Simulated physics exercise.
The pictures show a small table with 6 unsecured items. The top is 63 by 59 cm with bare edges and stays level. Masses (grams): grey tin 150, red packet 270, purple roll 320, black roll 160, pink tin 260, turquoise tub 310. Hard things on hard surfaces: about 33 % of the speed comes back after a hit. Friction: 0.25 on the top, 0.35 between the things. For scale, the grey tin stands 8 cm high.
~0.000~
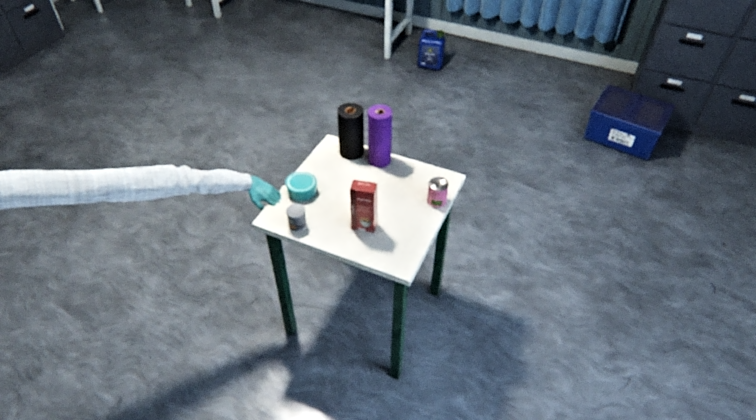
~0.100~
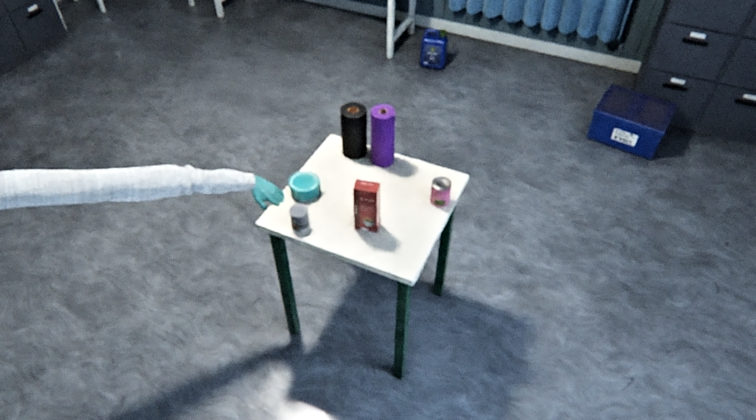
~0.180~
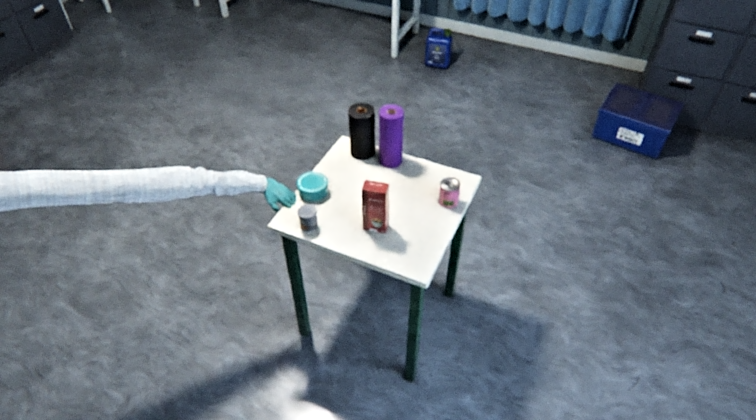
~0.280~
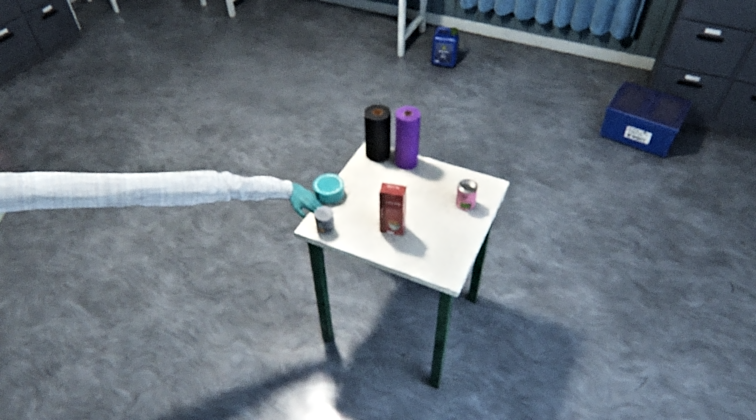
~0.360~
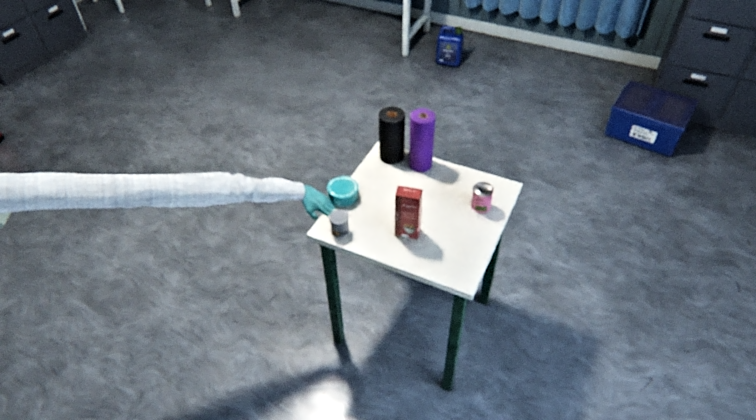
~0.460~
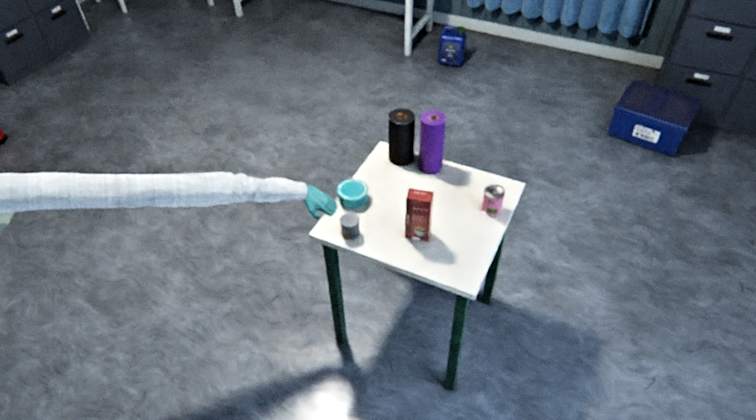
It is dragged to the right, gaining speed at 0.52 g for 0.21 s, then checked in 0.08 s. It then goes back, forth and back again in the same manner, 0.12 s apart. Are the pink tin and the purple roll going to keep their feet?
The pink tin falls over, the purple roll is still upright.
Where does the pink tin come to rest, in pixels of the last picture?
Around (436, 303).
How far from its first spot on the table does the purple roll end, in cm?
About 8 cm.
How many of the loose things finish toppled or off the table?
That comes to 1.
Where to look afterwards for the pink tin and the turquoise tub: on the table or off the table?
The pink tin finishes off the table; the turquoise tub is still on the table.
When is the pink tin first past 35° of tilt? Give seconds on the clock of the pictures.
Near 0.8 s.
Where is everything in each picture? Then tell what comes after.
In the first frame, pink tin (438, 193); purple roll (380, 137).
In the second frame, black roll (354, 131); turquoise tub (305, 186).
In the third frame, table 4 cm from its start; purple roll (391, 137) shifted 2 cm; grey tin (308, 218) shifted 2 cm.
In the fourth frame, table 12 cm from its start; red packet (393, 210) shifted 6 cm; black roll (378, 134) shifted 6 cm.
In the fifth frame, table 16 cm from its start; red packet (408, 213) shifted 6 cm; grey tin (340, 224) shifted 5 cm.
In the sixth frame, table 16 cm from its start; pink tin (493, 200) shifted 2 cm; purple roll (432, 143) shifted 2 cm.
Around 0.76 s, pink tin now off the table; purple roll shifted 9 cm near (421, 140); grey tin shifted 9 cm.
Around 1.16 s, table 15 cm from its start; purple roll shifted 2 cm near (431, 143); black roll shifted 4 cm; red packet shifted 3 cm.
Around 1.46 s, table 9 cm from its start; purple roll shifted 7 cm near (439, 145); grey tin shifted 9 cm; turquoise tub shifted 8 cm.
Finally (2.3 s), off the table and tipped over, pink tin; not toppled but over 5 cm from the start, grey tin, red packet, purple roll, black roll and turquoise tub. Final places as that camera would see them, pink tin near (436, 303), purple roll near (419, 140).
